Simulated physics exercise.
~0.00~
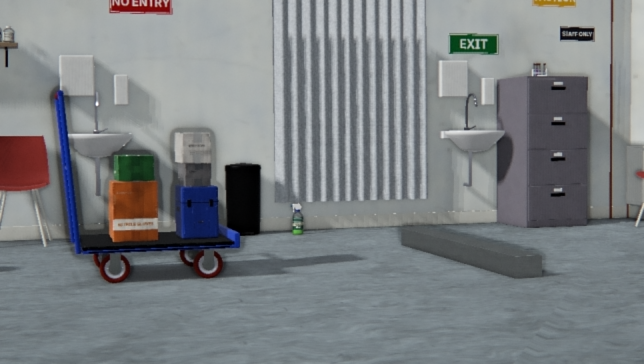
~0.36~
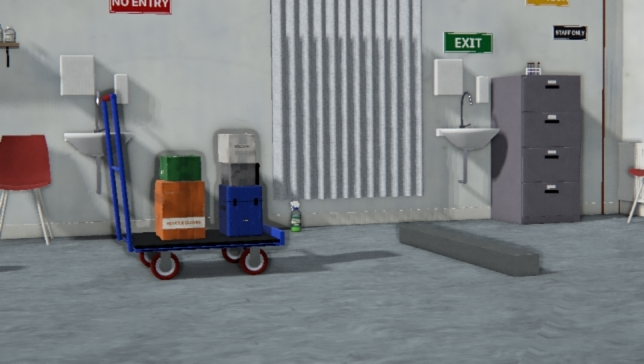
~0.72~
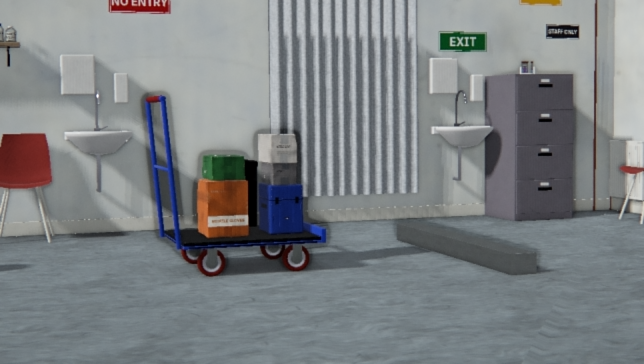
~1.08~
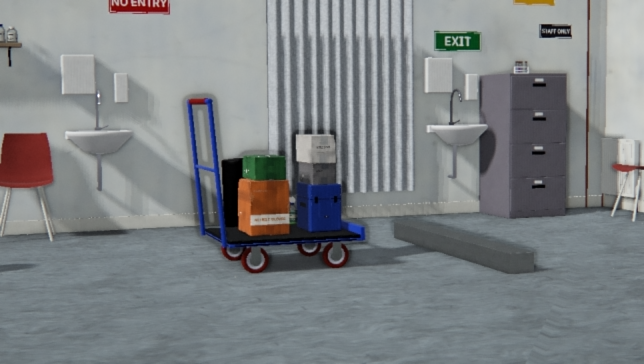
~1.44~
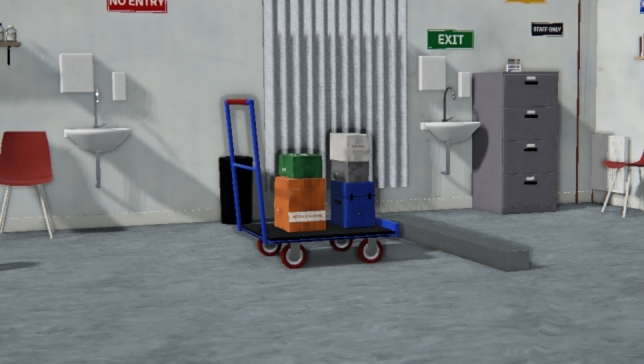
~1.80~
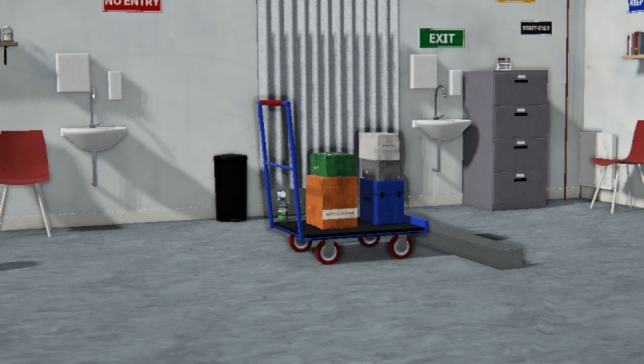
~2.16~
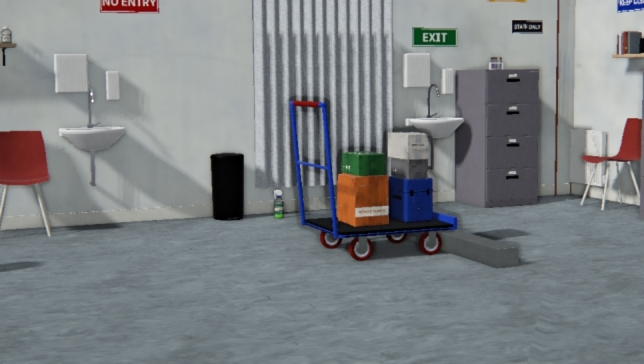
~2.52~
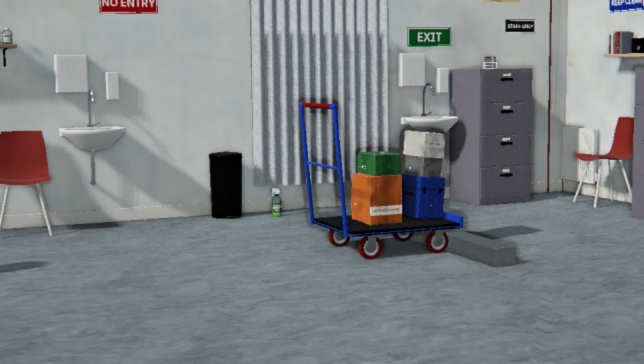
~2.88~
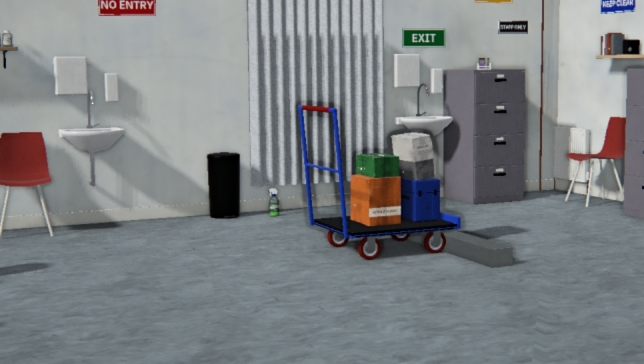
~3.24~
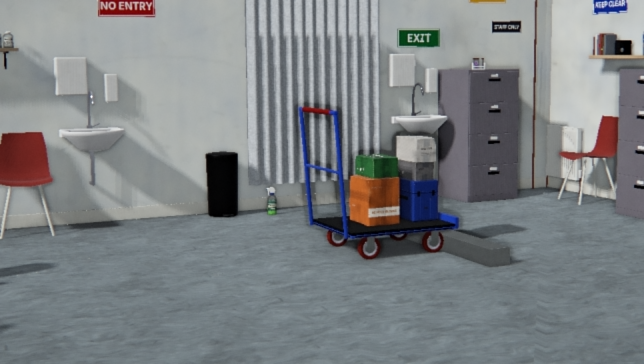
Blue platform trolley carrying stacked boxes rolling right across a grey room, stopping at a low kerb with its load still aboard.
